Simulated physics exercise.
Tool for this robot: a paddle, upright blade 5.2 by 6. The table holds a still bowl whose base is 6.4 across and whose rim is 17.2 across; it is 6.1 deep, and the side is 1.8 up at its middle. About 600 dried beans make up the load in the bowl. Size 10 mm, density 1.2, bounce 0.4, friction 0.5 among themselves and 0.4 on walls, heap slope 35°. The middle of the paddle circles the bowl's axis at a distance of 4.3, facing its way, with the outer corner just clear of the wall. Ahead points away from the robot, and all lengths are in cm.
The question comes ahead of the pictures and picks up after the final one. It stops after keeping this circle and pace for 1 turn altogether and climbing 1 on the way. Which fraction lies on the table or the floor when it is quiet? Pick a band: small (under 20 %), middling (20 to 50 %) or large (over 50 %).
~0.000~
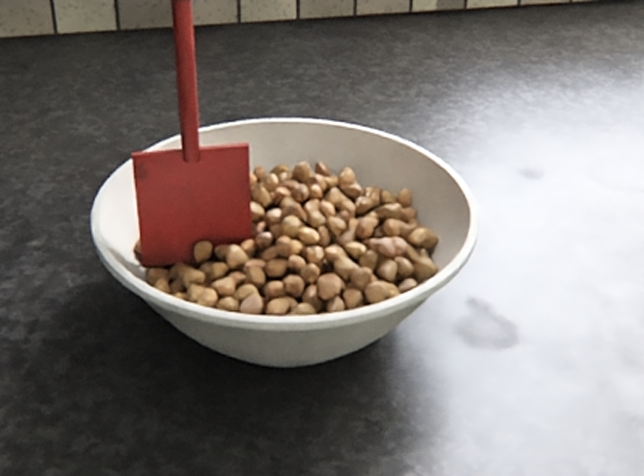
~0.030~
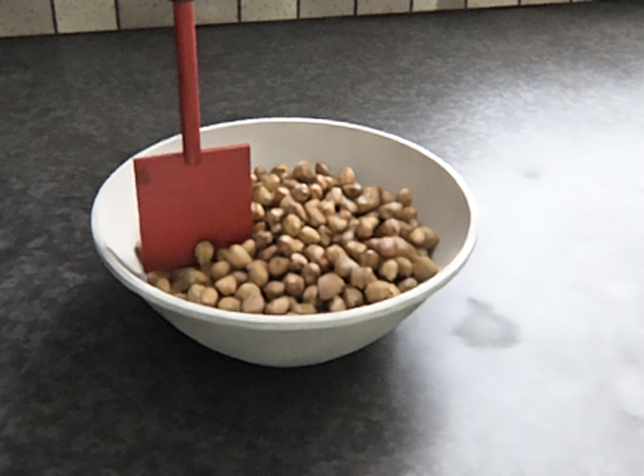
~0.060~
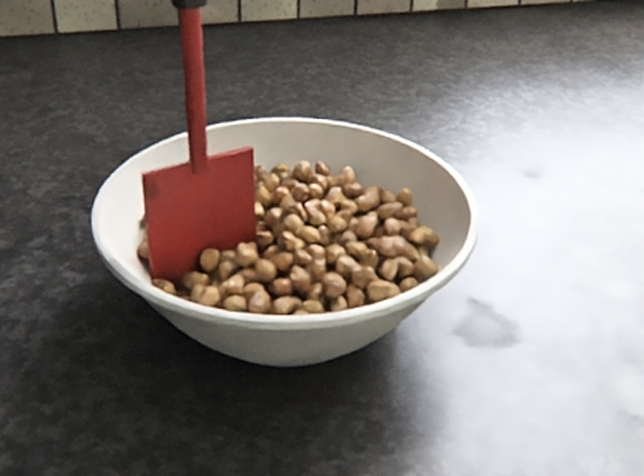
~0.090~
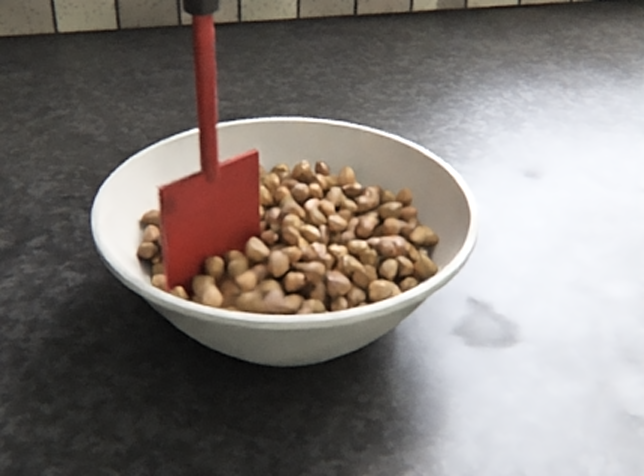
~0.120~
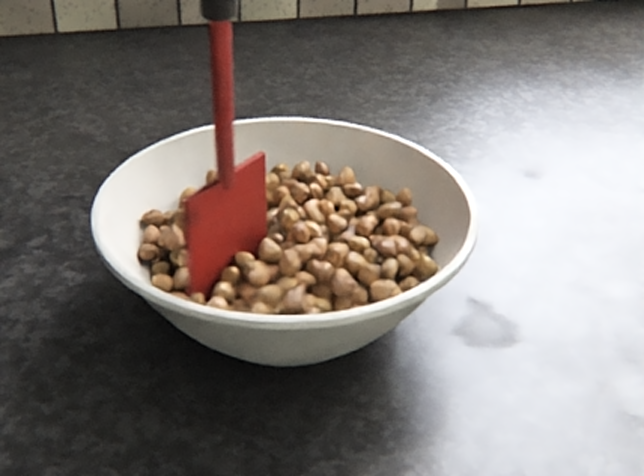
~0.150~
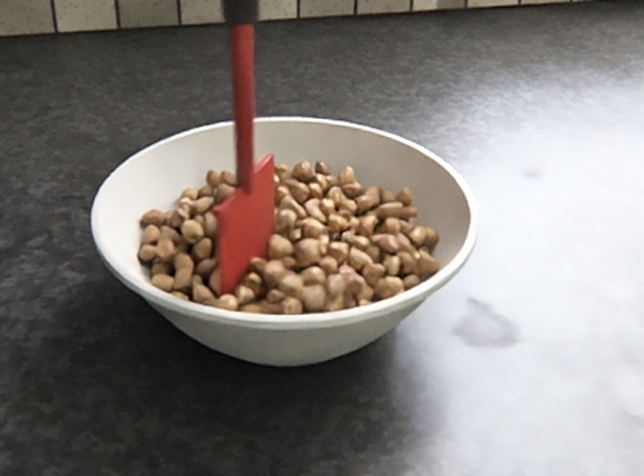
Small.
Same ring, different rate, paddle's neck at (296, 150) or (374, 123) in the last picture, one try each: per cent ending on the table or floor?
Near 25 in a hundred for the first and near 30 in a hundred for the second.
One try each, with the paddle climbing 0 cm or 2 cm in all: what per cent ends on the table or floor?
Try one: Around 20 %; try two: Around 10 %.
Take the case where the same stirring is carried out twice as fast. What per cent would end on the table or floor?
Then roughly 25 %.
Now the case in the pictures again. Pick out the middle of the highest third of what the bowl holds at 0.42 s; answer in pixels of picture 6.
(342, 195), roughly.
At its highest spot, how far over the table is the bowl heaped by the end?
7.0 cm or so.
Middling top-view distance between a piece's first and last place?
I'd put it at roughly 1 centimetres.
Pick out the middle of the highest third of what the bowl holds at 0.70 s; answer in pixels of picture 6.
Close to pixel (210, 199).
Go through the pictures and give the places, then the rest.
In the first picture, paddle neck at (189, 118), 0° round; upper third of the load around (297, 231), from x 145 to 425, top at y 170; 602 in the bowl.
In the second picture, paddle neck at (190, 121), 5° round; upper third of the load around (296, 233), from x 145 to 425, top at y 170.
In the third picture, paddle neck at (197, 129), 17° round; upper third of the load around (295, 234), from x 145 to 425, top at y 170.
In the fourth picture, paddle neck at (208, 137), 30° round; upper third of the load around (296, 234), from x 145 to 425, top at y 170.
In the fifth picture, paddle neck at (224, 143), 43° round; upper third of the load around (299, 234), from x 145 to 425, top at y 170.
In the sixth picture, paddle neck at (245, 148), 56° round; upper third of the load around (308, 235), from x 145 to 425, top at y 170; 602 in the bowl.
After 0.42 s, 174° round, highest piece 9 above the table; 585 in the bowl, 7 on the table or floor, 10 in flight or on the tool.
After 0.70 s, 292° round, highest piece 9 above the table; 539 in the bowl, 45 on the table or floor, 18 in flight or on the tool.
After 1.03 s, 0° round, highest piece 7 above the table; 517 in the bowl, 84 on the table or floor, 1 in flight or on the tool.
After 1.73 s, 0° round, highest piece 7 above the table; 517 in the bowl, 85 on the table or floor.
At rest, 517 in the bowl, 85 on the table or floor. That is 14 % on the table or floor.
